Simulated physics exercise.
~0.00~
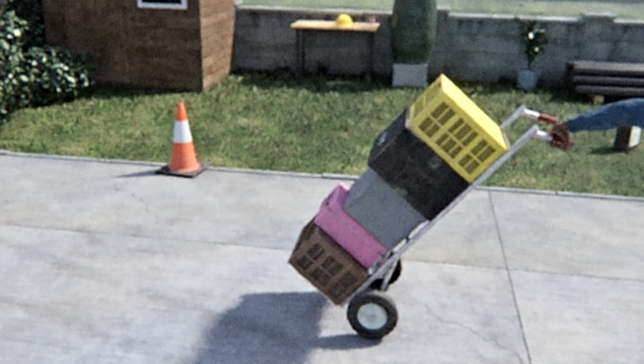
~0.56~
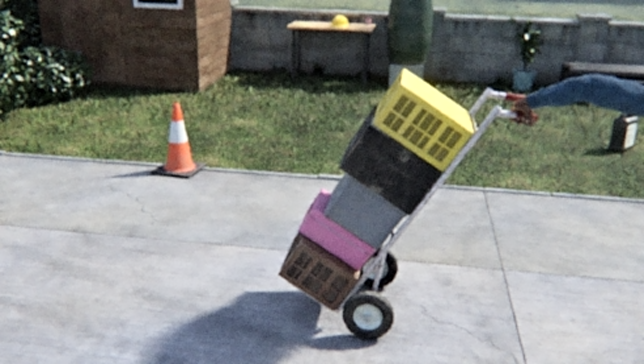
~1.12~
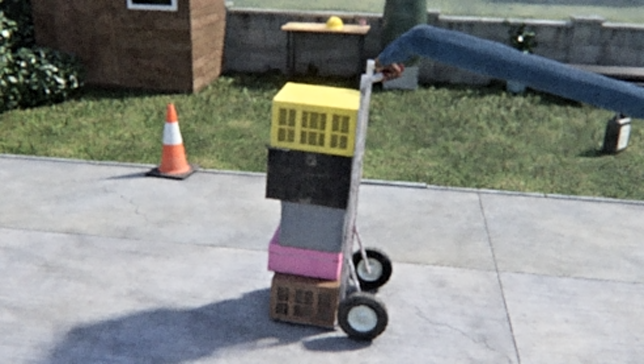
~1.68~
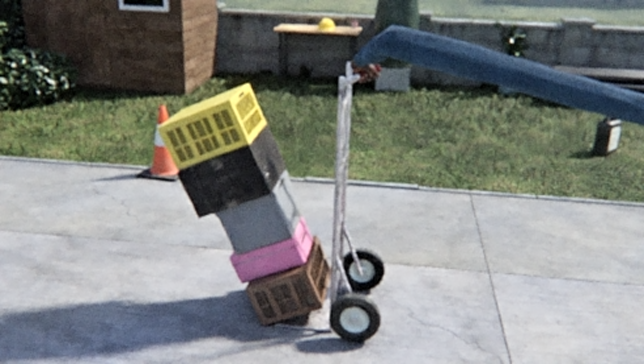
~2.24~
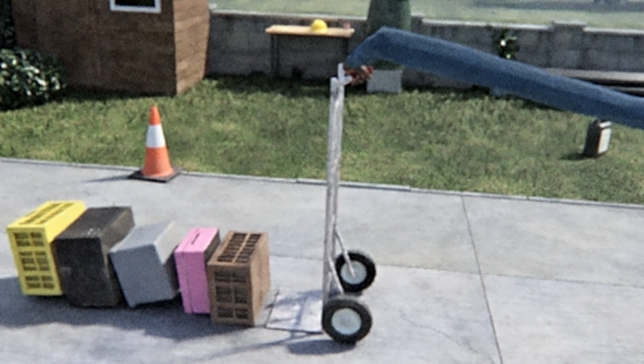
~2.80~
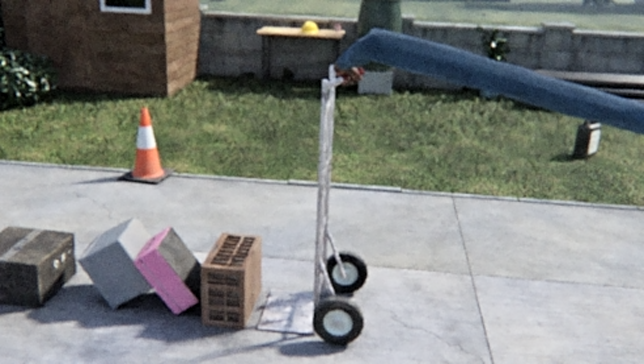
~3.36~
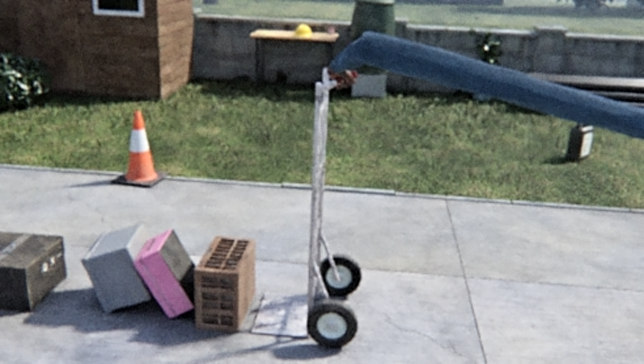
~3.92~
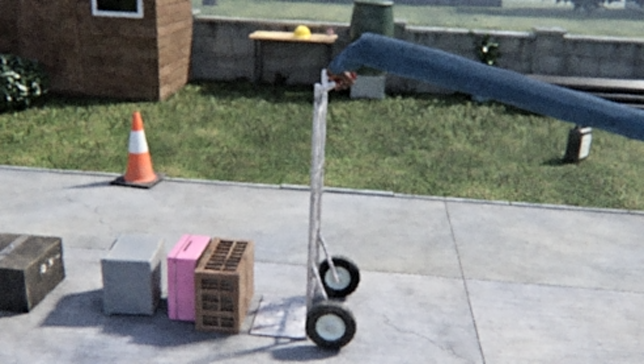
A stack of crates and boxes on a hand truck swinging upright under a blue-sleeved arm, toppling left and scattering across pavement.
